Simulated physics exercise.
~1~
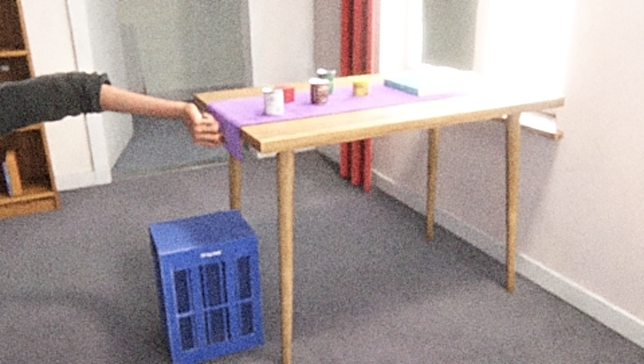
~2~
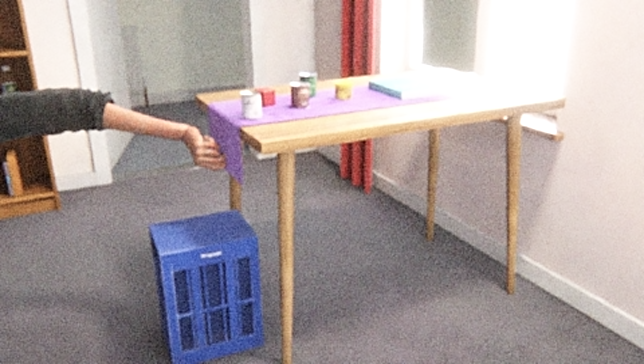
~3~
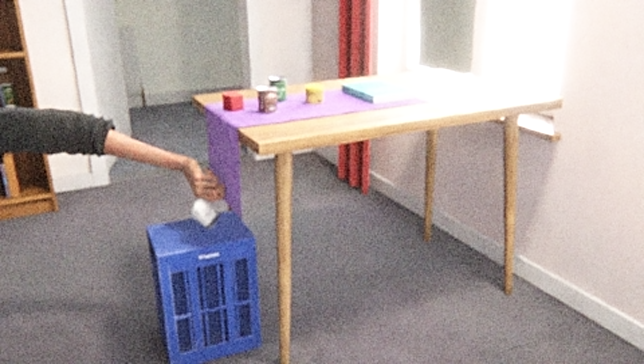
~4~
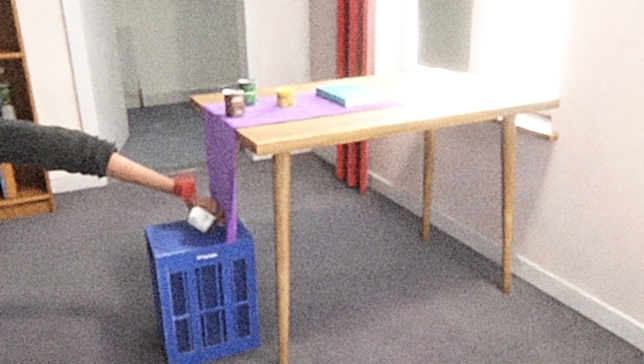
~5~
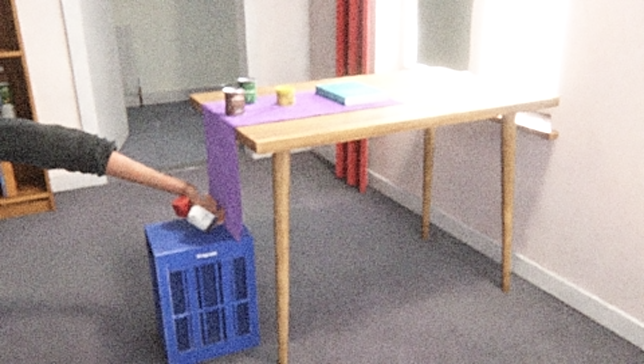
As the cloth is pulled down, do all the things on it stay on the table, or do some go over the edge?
Some go over the edge. Two are lost, the white can and the red cube, while the brown and green cans stay upright on the table.
